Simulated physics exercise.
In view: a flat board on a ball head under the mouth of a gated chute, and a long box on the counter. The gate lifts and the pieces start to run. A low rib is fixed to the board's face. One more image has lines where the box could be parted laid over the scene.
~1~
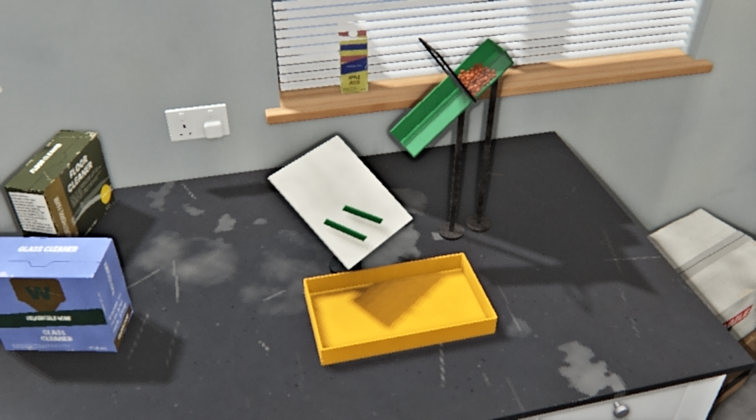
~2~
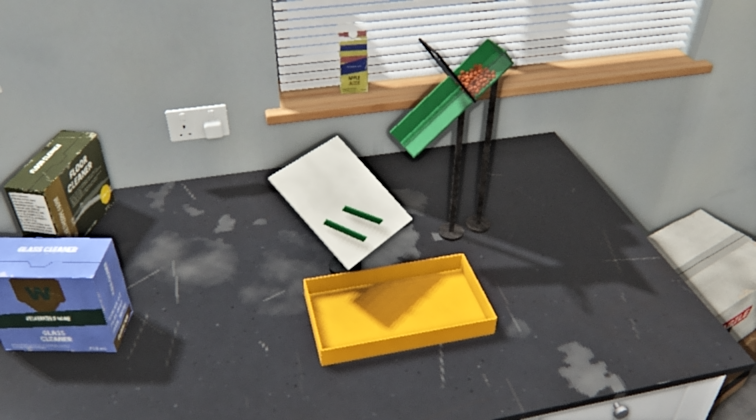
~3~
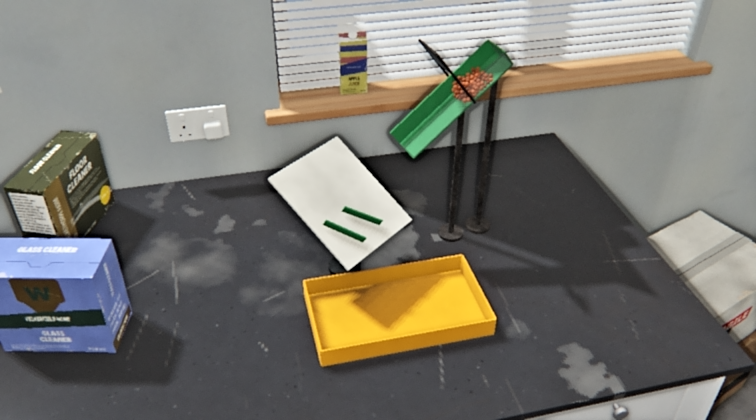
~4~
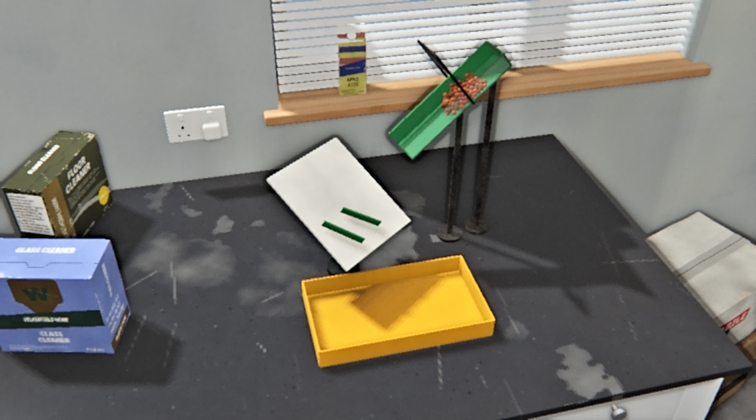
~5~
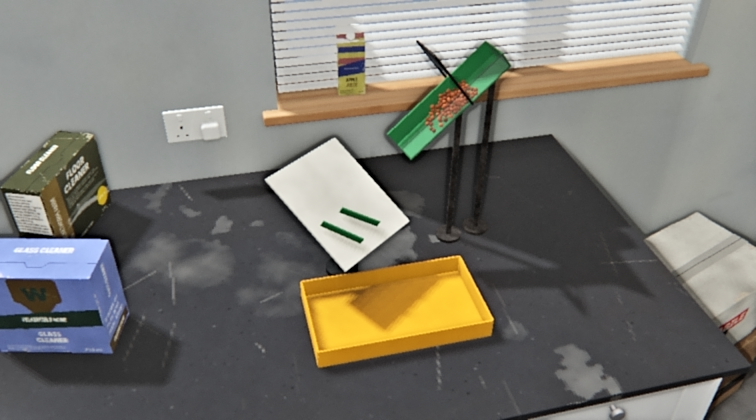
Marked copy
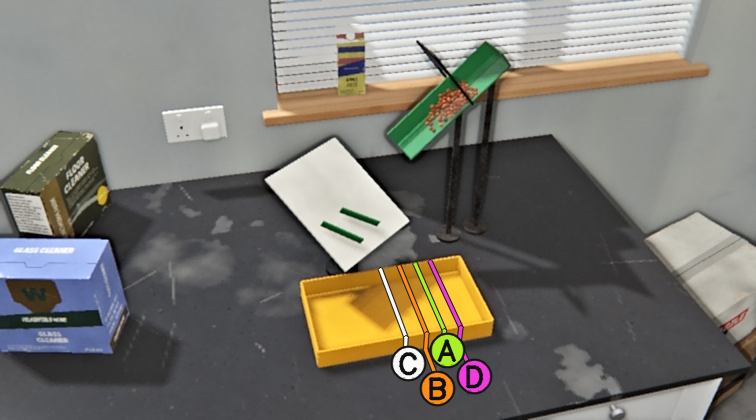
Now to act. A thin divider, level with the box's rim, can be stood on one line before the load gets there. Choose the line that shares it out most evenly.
Use line A.
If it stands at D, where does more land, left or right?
The left side.
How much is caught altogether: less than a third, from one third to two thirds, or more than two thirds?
More than two thirds.
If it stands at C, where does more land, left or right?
The right side.
On the marked copy, line A crosses the front rim at (444, 329); line B crosses the front rim at (426, 332); line C crosses the front rim at (405, 336); line D crosses the front rim at (460, 326).
With A, of what is caught, about two thirds on the left of the divider, about a third on the right.
With B, of what is caught, a small part on the left of the divider, nearly all on the right.
With C, of what is caught, a stray few on the left of the divider, nearly all on the right.
With D, of what is caught, nearly all on the left of the divider, a small part on the right.
